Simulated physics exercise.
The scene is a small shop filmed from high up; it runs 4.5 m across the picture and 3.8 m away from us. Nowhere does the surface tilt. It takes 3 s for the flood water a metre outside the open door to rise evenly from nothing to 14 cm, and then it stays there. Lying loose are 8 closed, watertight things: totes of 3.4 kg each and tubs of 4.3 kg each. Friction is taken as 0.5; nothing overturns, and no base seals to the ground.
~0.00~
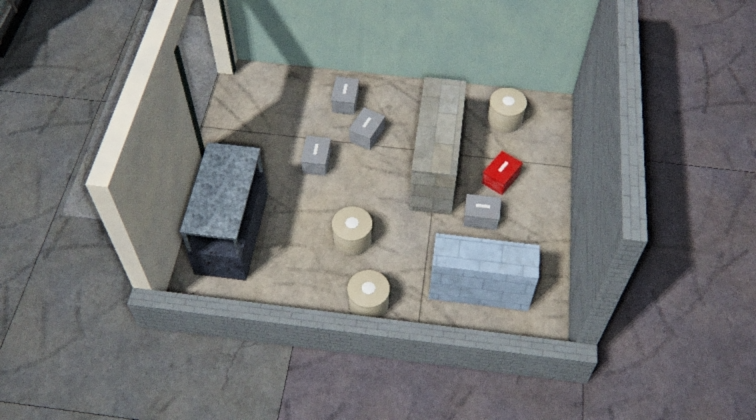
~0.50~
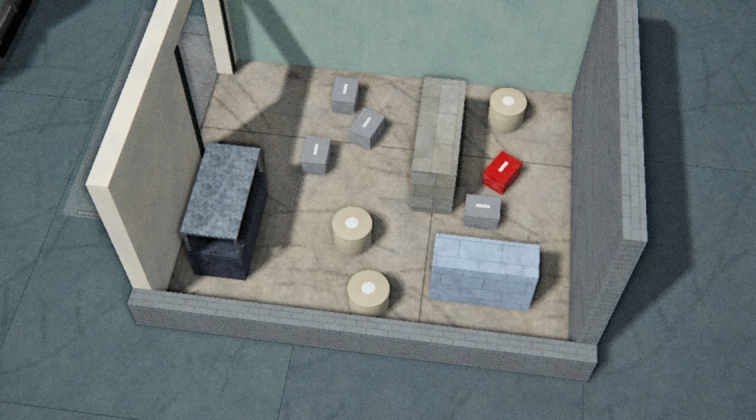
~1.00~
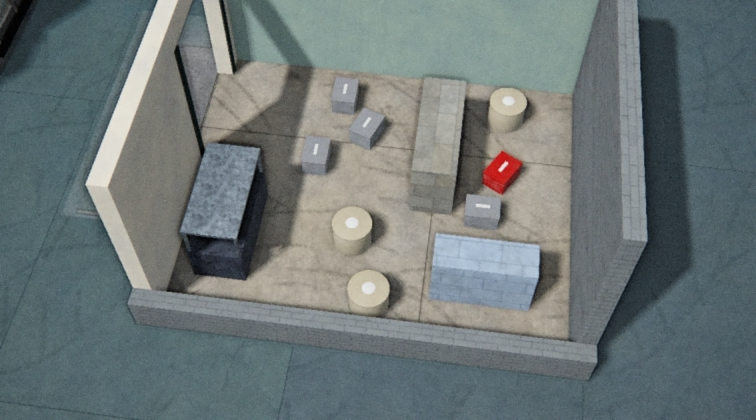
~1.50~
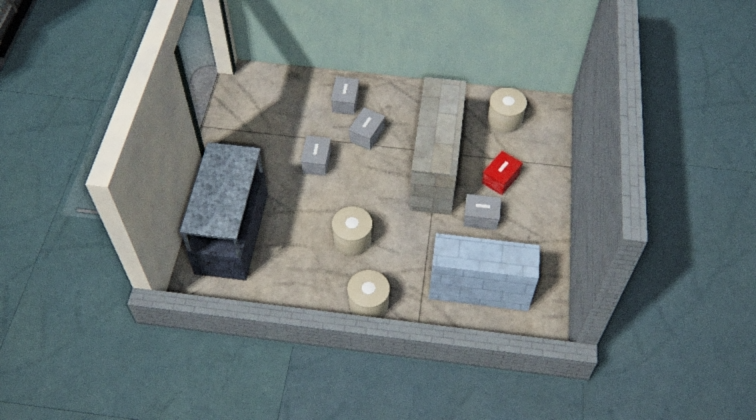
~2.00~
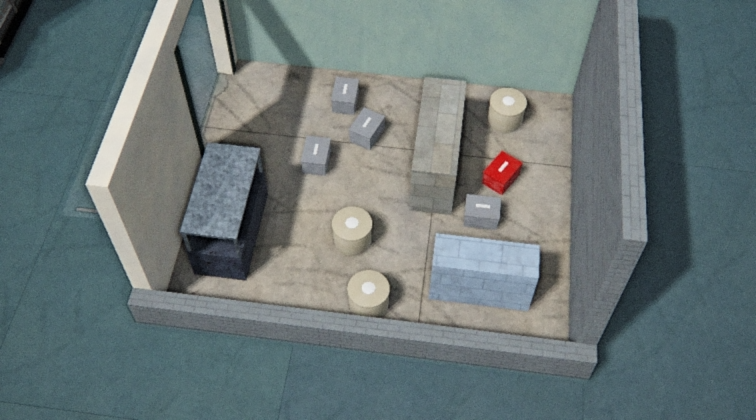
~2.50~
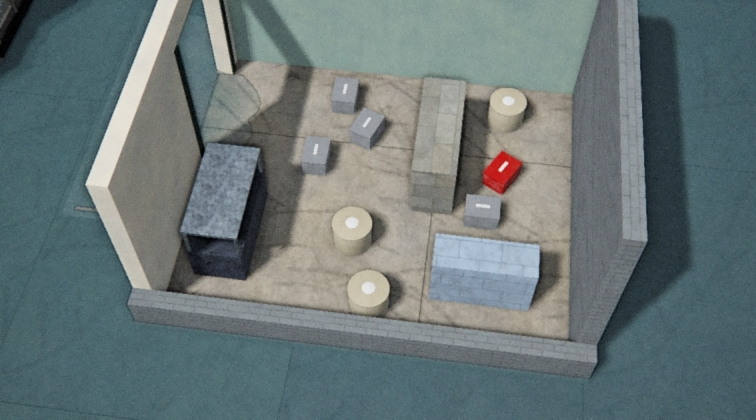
Water spreads around the small shop and a little enters through the left doorway.
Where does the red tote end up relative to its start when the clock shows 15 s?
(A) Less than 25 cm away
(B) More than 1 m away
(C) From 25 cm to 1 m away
C, from 25 cm to 1 m away.
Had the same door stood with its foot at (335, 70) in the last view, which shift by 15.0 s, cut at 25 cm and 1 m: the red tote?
Result for the red tote - displaced slightly.
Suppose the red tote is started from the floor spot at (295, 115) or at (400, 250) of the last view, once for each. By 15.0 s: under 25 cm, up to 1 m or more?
First try: It covers a big distance; second try: It covers a big distance.
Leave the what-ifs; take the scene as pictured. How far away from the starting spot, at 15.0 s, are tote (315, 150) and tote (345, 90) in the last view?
300 cm and 200 cm respectively.
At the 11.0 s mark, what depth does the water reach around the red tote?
Close to 5 centimetres.
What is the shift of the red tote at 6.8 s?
Displacement near 0 cm.
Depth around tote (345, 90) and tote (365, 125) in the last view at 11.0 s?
Roughly 5 and 7 cm.
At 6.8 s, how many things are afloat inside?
The number is 3.
After 3.5 s the red tote is near (503, 167), 0.0 m from its start, aground; 0 afloat.
After 6.8 s the red tote is near (503, 167), 0.0 m from its start, aground; 3 afloat.
After 11.0 s the red tote is near (479, 170), 0.3 m from its start, afloat; 8 afloat.
After 15.0 s the red tote is near (520, 141), 0.4 m from its start, afloat; 8 afloat.
